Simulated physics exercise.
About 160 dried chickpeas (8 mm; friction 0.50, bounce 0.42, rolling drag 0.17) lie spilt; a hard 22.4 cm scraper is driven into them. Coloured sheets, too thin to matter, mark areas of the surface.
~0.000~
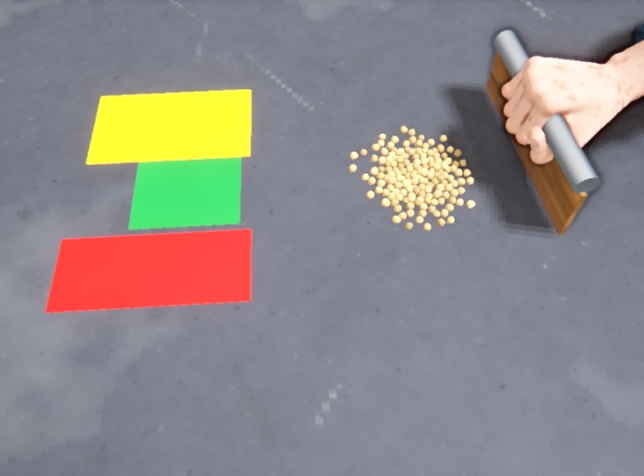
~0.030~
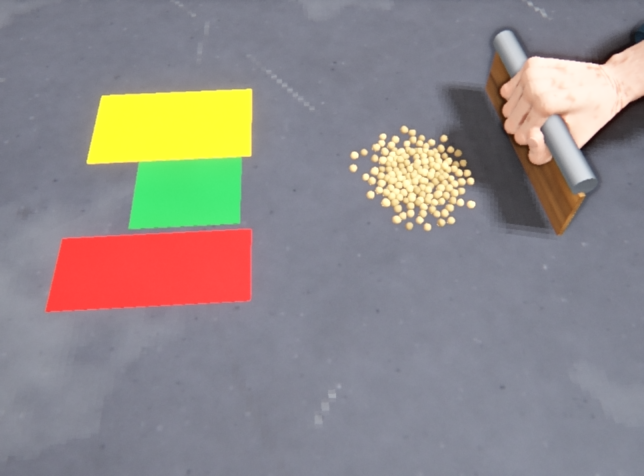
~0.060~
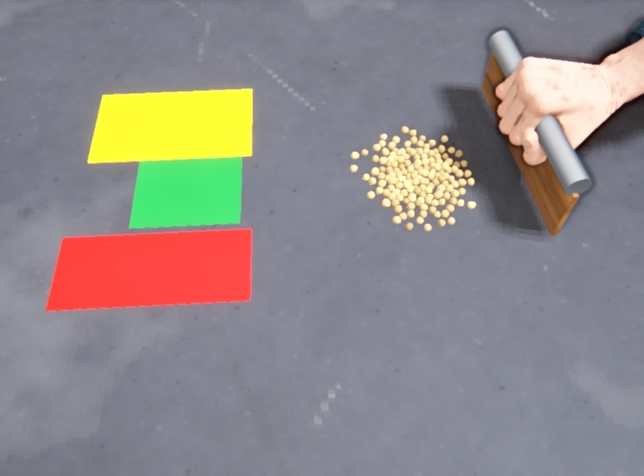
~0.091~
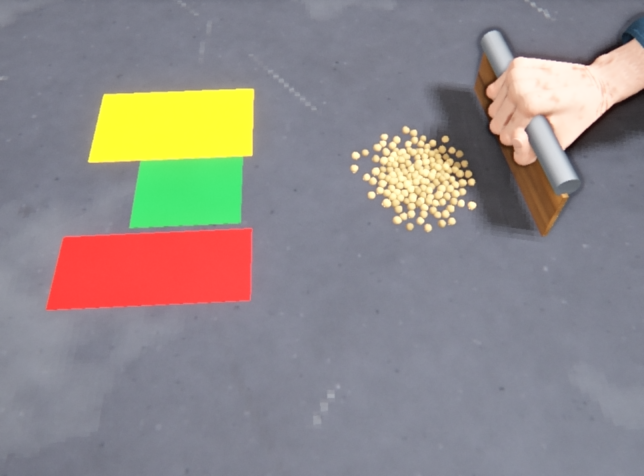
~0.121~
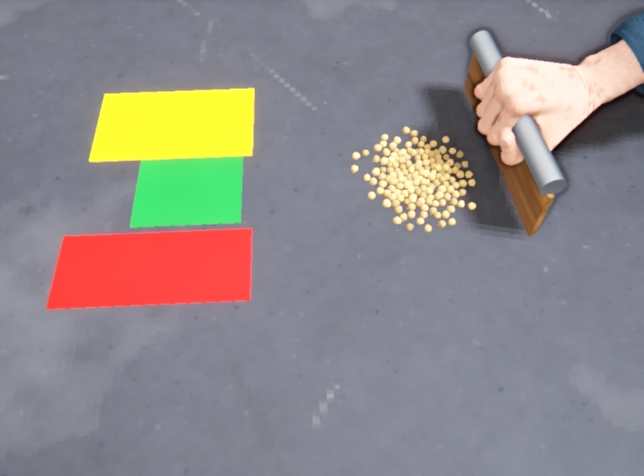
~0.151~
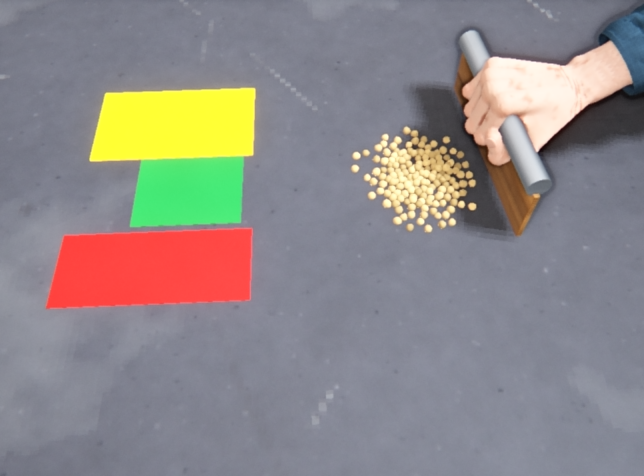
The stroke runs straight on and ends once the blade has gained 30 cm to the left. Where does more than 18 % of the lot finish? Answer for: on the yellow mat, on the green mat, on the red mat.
On the yellow mat: Yes; on the green mat: Yes; on the red mat: No.
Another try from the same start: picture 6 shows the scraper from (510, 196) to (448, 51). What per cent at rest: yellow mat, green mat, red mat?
Yellow mat 35, green mat 35, red mat 5.
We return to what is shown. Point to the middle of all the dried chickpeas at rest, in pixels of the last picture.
At about (229, 177).
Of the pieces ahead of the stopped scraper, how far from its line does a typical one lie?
Some 3 cm.
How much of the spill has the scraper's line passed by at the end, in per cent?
Roughly 15 per cent.
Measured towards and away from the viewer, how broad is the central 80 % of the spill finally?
Roughly 16 cm.
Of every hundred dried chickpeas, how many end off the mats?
About 30 per cent.
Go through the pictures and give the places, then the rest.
In the first frame, scraper from (578, 200) to (500, 55); moved 0.0 cm; 0 pieces shifted; middle of the spill at (420, 171); red mat at (153, 269); green mat at (187, 192); yellow mat at (173, 125).
In the second frame, scraper from (577, 201) to (499, 55); moved 0.2 cm; 0 pieces shifted; middle of the spill at (420, 172).
In the third frame, scraper from (571, 201) to (495, 55); moved 0.8 cm; 0 pieces shifted; middle of the spill at (420, 172).
In the fourth frame, scraper from (560, 202) to (487, 55); moved 1.8 cm; 0 pieces shifted; middle of the spill at (421, 172).
In the fifth frame, scraper from (546, 202) to (476, 55); moved 3.1 cm; 0 pieces shifted; middle of the spill at (421, 173).
In the sixth frame, scraper from (532, 202) to (466, 55); moved 4.5 cm; 0 pieces shifted; middle of the spill at (422, 173); red mat at (153, 267); green mat at (189, 190); yellow mat at (176, 123). Its speed is about 0.44 m/s, heading 7 degrees away from the viewer.
After 0.45 s, scraper 18 cm from its start, spill 15 cm wide; off the mats 100 %.
Then, at 0.74 s, scraper 30 cm from its start, spill 18 cm wide; green mat 30 %, yellow mat 25 %, off the mats 45 %.
Then, at 0.99 s, scraper 31 cm from its start, spill 18 cm wide; red mat 5 %, green mat 40 %, yellow mat 30 %, off the mats 30 %.
In the end, at 1.2 s, red mat 5 %, green mat 40 %, yellow mat 30 %, off the mats 30 %.
